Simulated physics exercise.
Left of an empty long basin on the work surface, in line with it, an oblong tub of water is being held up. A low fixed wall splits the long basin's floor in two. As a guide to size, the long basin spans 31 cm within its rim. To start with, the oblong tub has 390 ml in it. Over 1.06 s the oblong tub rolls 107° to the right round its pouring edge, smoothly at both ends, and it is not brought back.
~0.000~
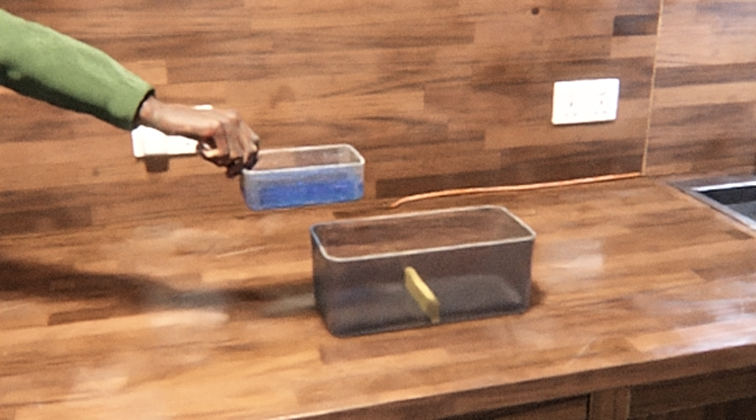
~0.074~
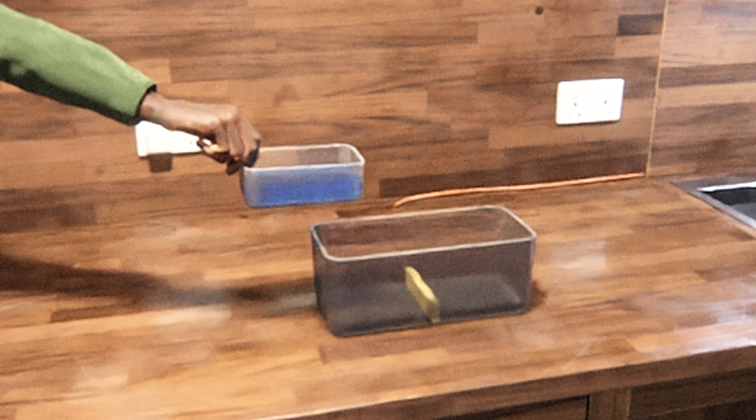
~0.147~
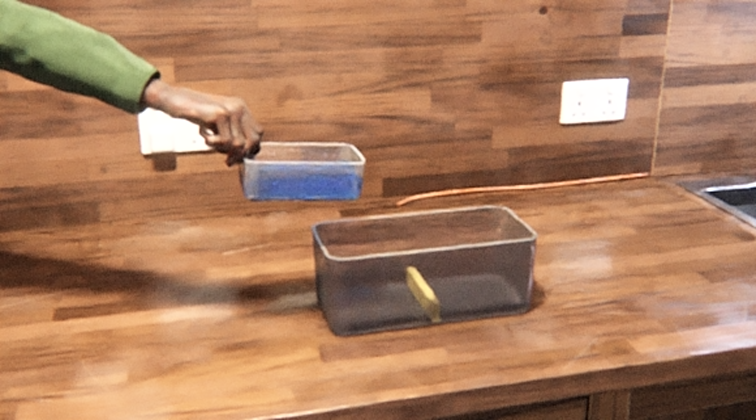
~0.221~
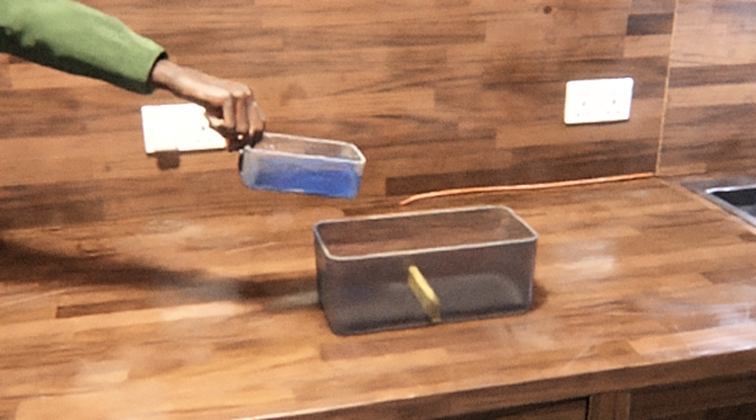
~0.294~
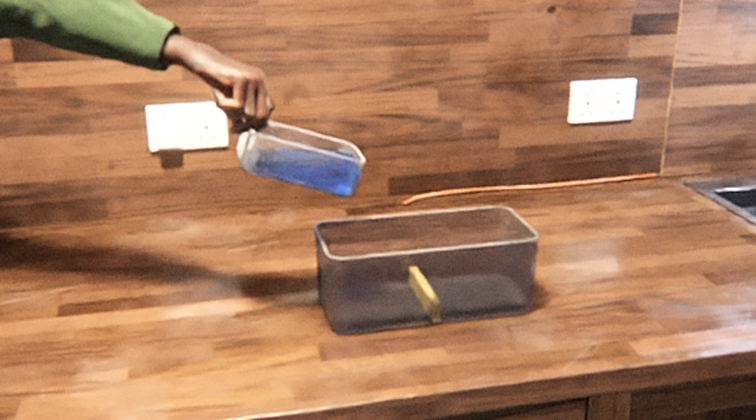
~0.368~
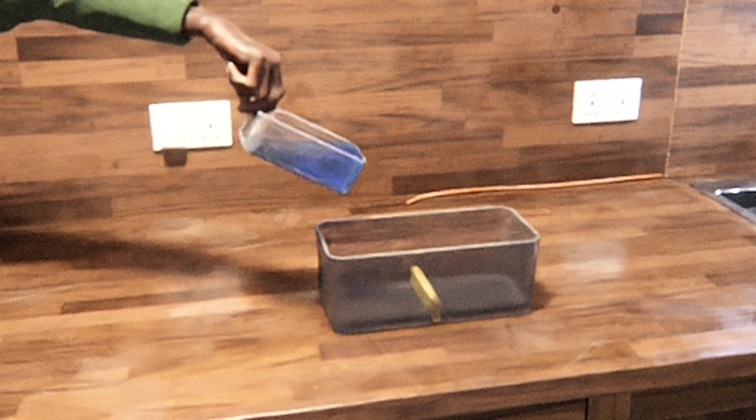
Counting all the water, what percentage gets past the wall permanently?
The share past the wall is about 54 per cent.
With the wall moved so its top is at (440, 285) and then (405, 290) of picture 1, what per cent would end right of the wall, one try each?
15 per cent first, 75 per cent second.
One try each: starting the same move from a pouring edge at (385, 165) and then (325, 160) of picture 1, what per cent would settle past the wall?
Respectively about 85 and 10 percent.
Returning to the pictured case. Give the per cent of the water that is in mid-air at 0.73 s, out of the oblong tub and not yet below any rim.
About 42 per cent.
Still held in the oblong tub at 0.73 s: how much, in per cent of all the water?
Roughly 22 per cent.
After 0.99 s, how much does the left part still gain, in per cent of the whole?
Around 12 in a hundred.
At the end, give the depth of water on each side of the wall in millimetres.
8 mm left, 10 mm right.
After 0.73 s the tilt is 83° and 23 per cent is still to pour, 15 is left of the wall and 19 right of it.
After 0.99 s the tilt is 106° and 3 per cent is still to pour, 31 is left of the wall and 54 right of it.
After 1.26 s the tilt is 107° and 0 per cent is still to pour, 44 is left of the wall and 54 right of it.
After 1.56 s the tilt is 107° and 0 per cent is still to pour, 44 is left of the wall and 54 right of it.
In the end 44 per cent lies left of the wall, 54 right of it and 2 outside.
